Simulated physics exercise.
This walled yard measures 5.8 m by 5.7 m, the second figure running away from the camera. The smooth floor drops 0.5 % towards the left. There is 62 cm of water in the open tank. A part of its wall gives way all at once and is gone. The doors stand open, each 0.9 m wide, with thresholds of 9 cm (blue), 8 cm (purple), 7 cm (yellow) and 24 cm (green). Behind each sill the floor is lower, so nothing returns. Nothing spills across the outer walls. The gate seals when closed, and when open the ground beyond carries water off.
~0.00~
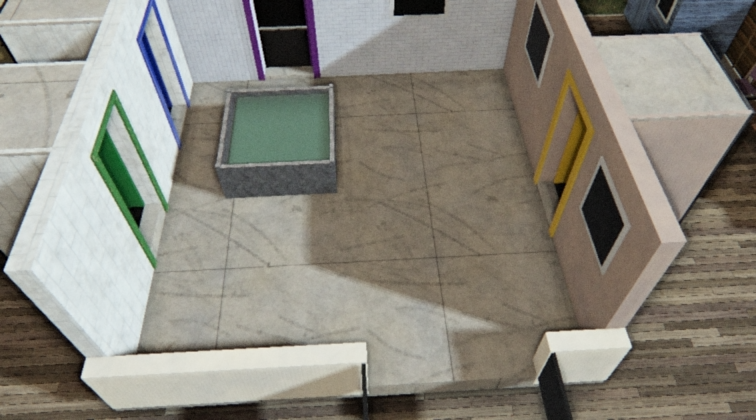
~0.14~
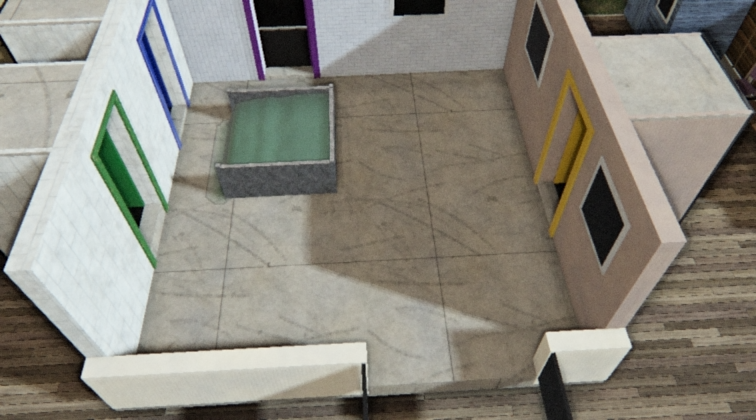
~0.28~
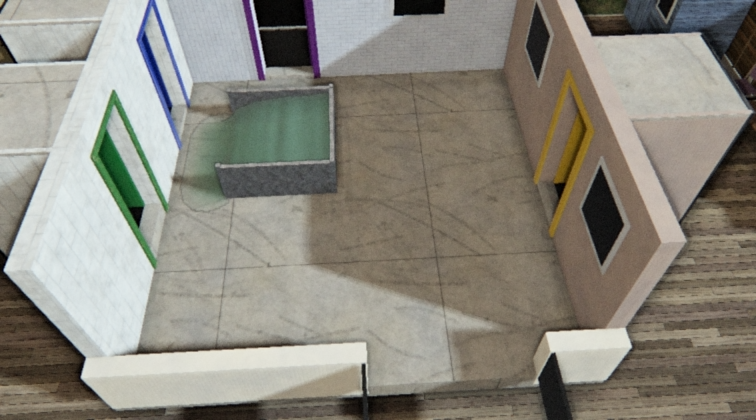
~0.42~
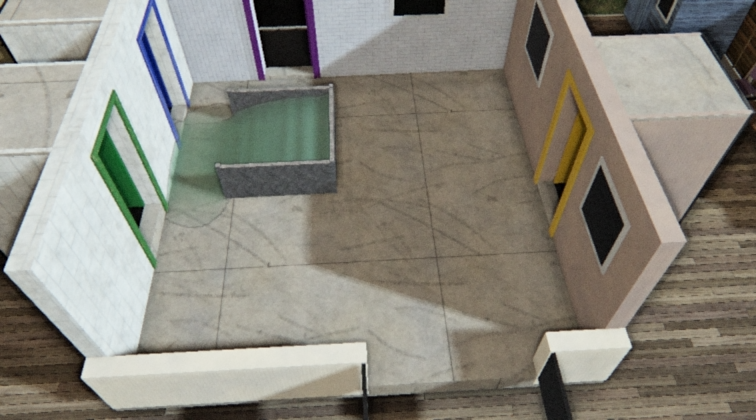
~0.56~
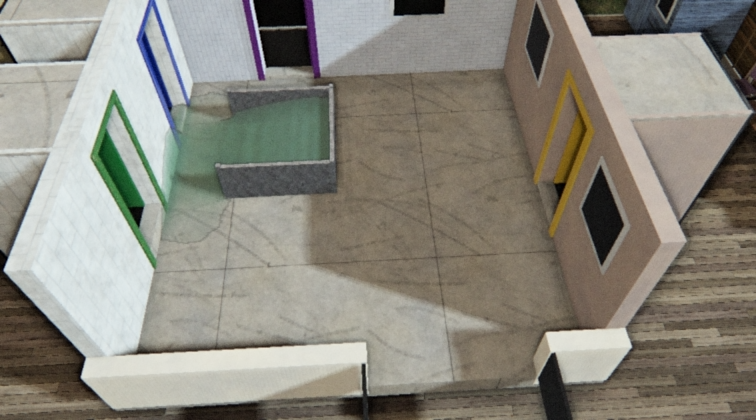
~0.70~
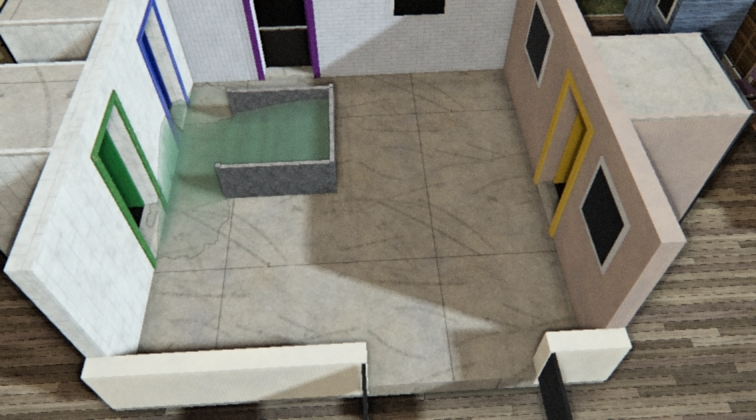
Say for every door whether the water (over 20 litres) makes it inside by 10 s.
Door by door: At the blue door it goes over the limit; at the purple door it keeps below the limit; at the yellow door it stays under the limit; at the green door it stays under the limit.
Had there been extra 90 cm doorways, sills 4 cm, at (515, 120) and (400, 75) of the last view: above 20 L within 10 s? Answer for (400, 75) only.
There: Under.
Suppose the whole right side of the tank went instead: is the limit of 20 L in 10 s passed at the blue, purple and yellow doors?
Against that limit: Blue below, purple under, yellow over.
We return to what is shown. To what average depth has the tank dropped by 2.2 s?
About 17 cm.
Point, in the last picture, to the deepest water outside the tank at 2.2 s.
At about (193, 86).
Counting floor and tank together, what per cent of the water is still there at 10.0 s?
About 80 per cent.
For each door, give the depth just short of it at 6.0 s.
Depths in cm: Blue 10, purple 5, yellow 6, green 6.
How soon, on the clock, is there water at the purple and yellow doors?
Arrival: Purple 1.8 s, yellow 5.5 s.
After 1.4 s water covers 15 % of the floor and is deepest (44 cm) near (193, 86); blue door 30 cm at the sill, 114 L in, purple door not reached, yellow door not reached, green door 20 cm at the sill, 0 L in.
After 2.2 s water covers 30 % of the floor and is deepest (36 cm) near (193, 86); blue door 22 cm at the sill, 205 L in, purple door 6 cm at the sill, 0 L in, yellow door not reached, green door 16 cm at the sill, 1 L in.
After 3.5 s water covers 50 % of the floor and is deepest (18 cm) near (132, 381); blue door 15 cm at the sill, 249 L in, purple door 7 cm at the sill, 0 L in, yellow door not reached, green door 9 cm at the sill, 1 L in.
After 6.0 s water covers 85 % of the floor and is deepest (11 cm) near (178, 159); blue door 10 cm at the sill, 264 L in, purple door 5 cm at the sill, 0 L in, yellow door 6 cm at the sill, 0 L in, green door 6 cm at the sill, 1 L in.
After 10.0 s water covers 95 % of the floor and is deepest (8 cm) near (344, 184); blue door 5 cm at the sill, 265 L in, purple door 3 cm at the sill, 0 L in, yellow door 5 cm at the sill, 1 L in, green door 3 cm at the sill, 1 L in.
